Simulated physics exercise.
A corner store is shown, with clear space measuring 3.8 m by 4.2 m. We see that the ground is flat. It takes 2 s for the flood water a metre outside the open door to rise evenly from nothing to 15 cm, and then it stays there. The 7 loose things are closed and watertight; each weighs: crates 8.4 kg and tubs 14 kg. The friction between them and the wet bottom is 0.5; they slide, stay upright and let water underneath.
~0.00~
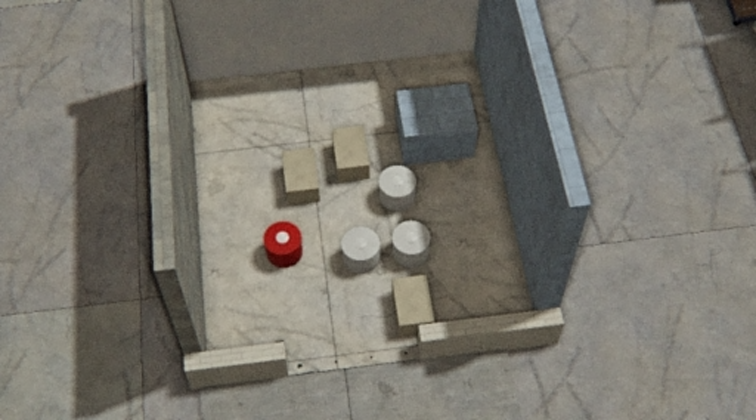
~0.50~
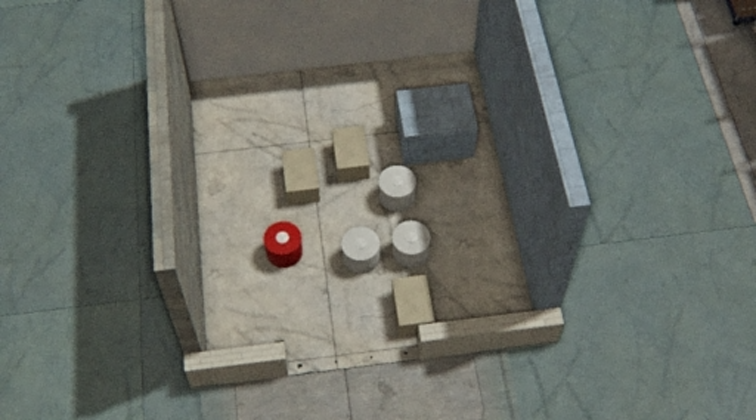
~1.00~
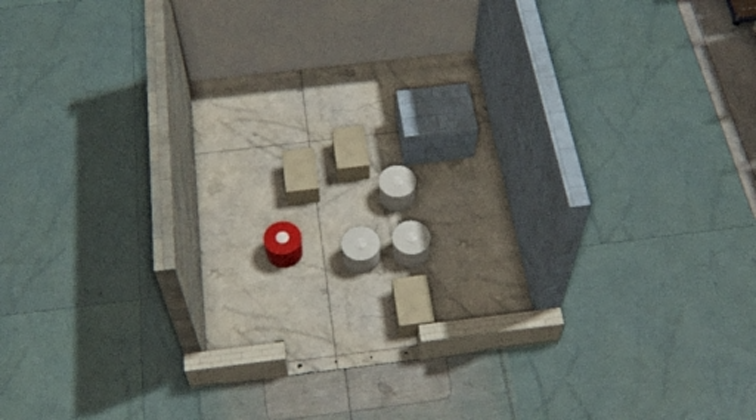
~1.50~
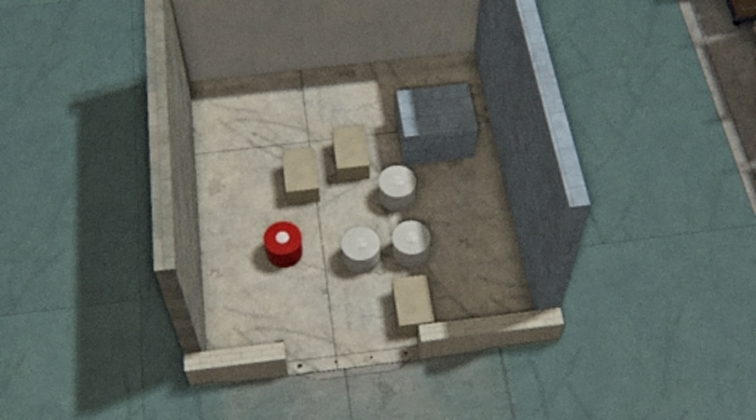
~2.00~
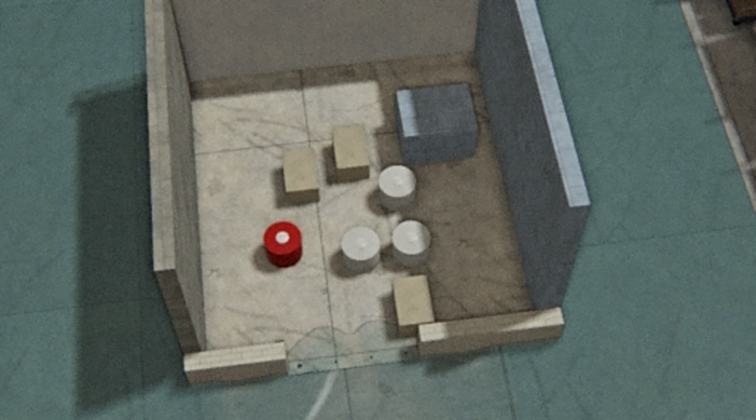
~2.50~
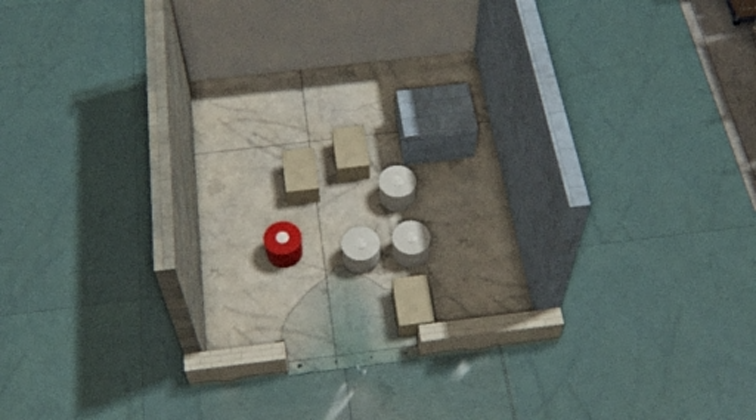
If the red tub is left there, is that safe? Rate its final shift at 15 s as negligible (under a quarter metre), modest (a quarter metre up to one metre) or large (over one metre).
Modest.
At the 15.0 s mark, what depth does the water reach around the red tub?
Somewhere close to 10 cm.
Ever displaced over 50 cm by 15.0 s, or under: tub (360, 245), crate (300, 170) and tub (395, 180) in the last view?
Order as asked: Above, above, within.
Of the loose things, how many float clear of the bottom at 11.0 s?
At that point I count 3.
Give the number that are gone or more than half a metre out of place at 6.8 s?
3.
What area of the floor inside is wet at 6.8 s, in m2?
About 13 m2.
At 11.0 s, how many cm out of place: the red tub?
Around 30 cm from the start by that time.
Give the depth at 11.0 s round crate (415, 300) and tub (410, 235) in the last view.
Roughly 5 and 6 cm.
After 3.5 s the red tub is near (280, 236), 0.0 m from its start, aground; 0 afloat.
After 6.8 s the red tub is near (268, 224), 0.3 m from its start, aground; 1 afloat.
After 11.0 s the red tub is near (266, 223), 0.3 m from its start, aground; 3 afloat.
After 15.0 s the red tub is near (224, 243), 0.7 m from its start, afloat; 7 afloat.
